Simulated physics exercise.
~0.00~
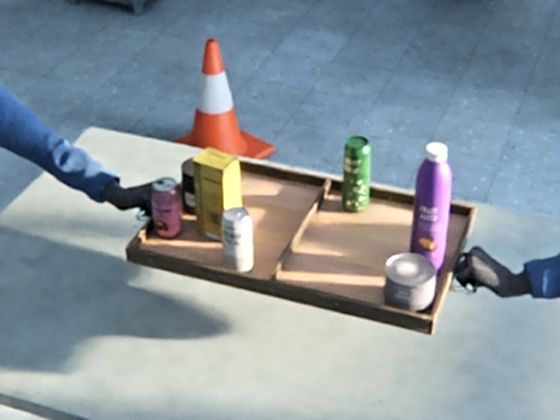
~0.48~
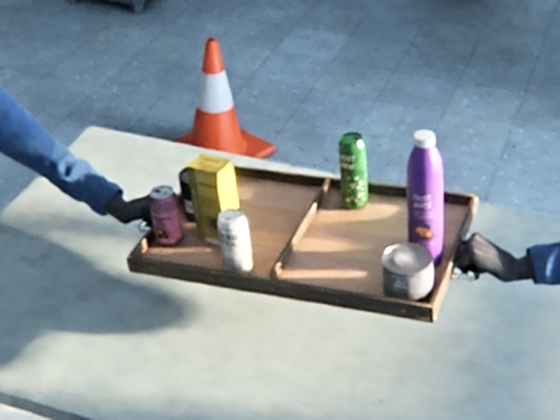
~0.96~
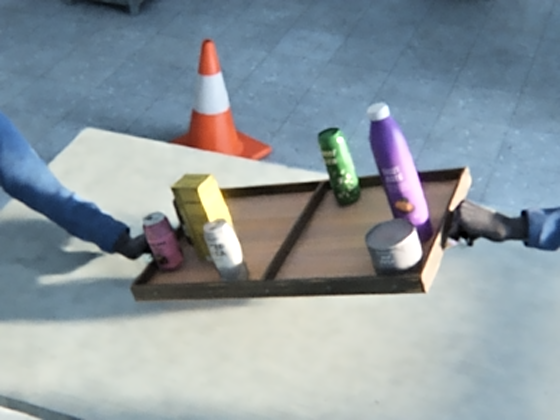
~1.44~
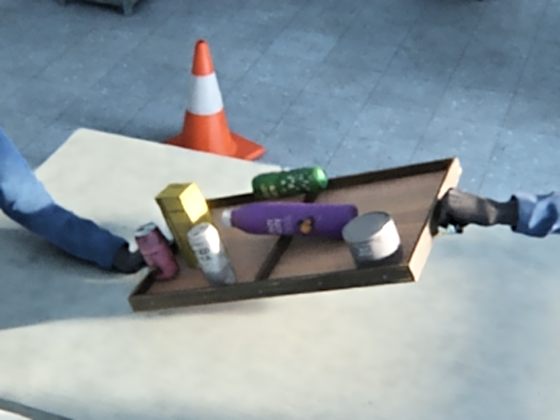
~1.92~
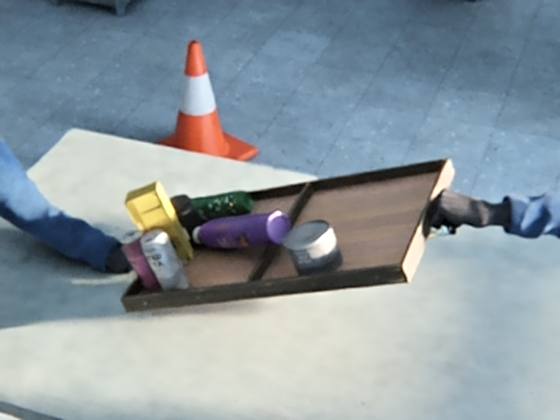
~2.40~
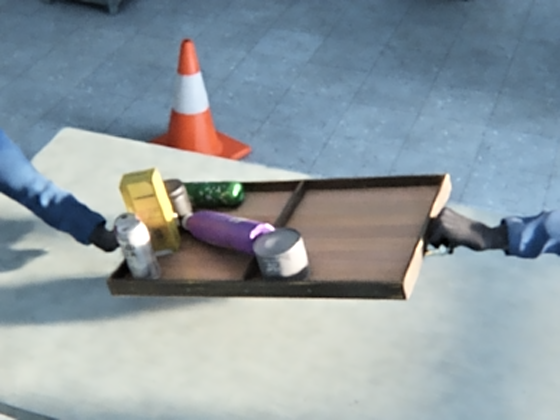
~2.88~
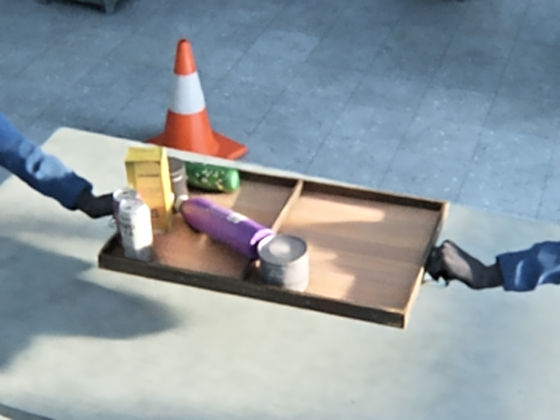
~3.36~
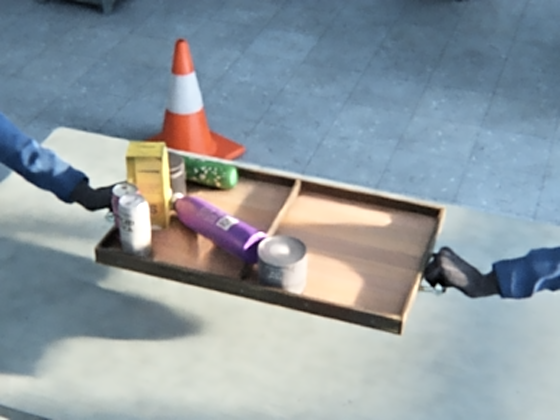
At the start, two gloved hands hold a divided wooden tray level above a pale table, with a purple bottle, green can, grey tub, yellow carton, white can, pink can and dark jar standing on it. The left side dips, and the purple bottle and green can lean left. Both topple onto their sides and slide towards the lowered end, followed by the grey tub, while the carton and smaller cans tilt and bunch together. The hands then level the tray again. It ends with the bottle and green can lying down, the others upright, and the right section empty.
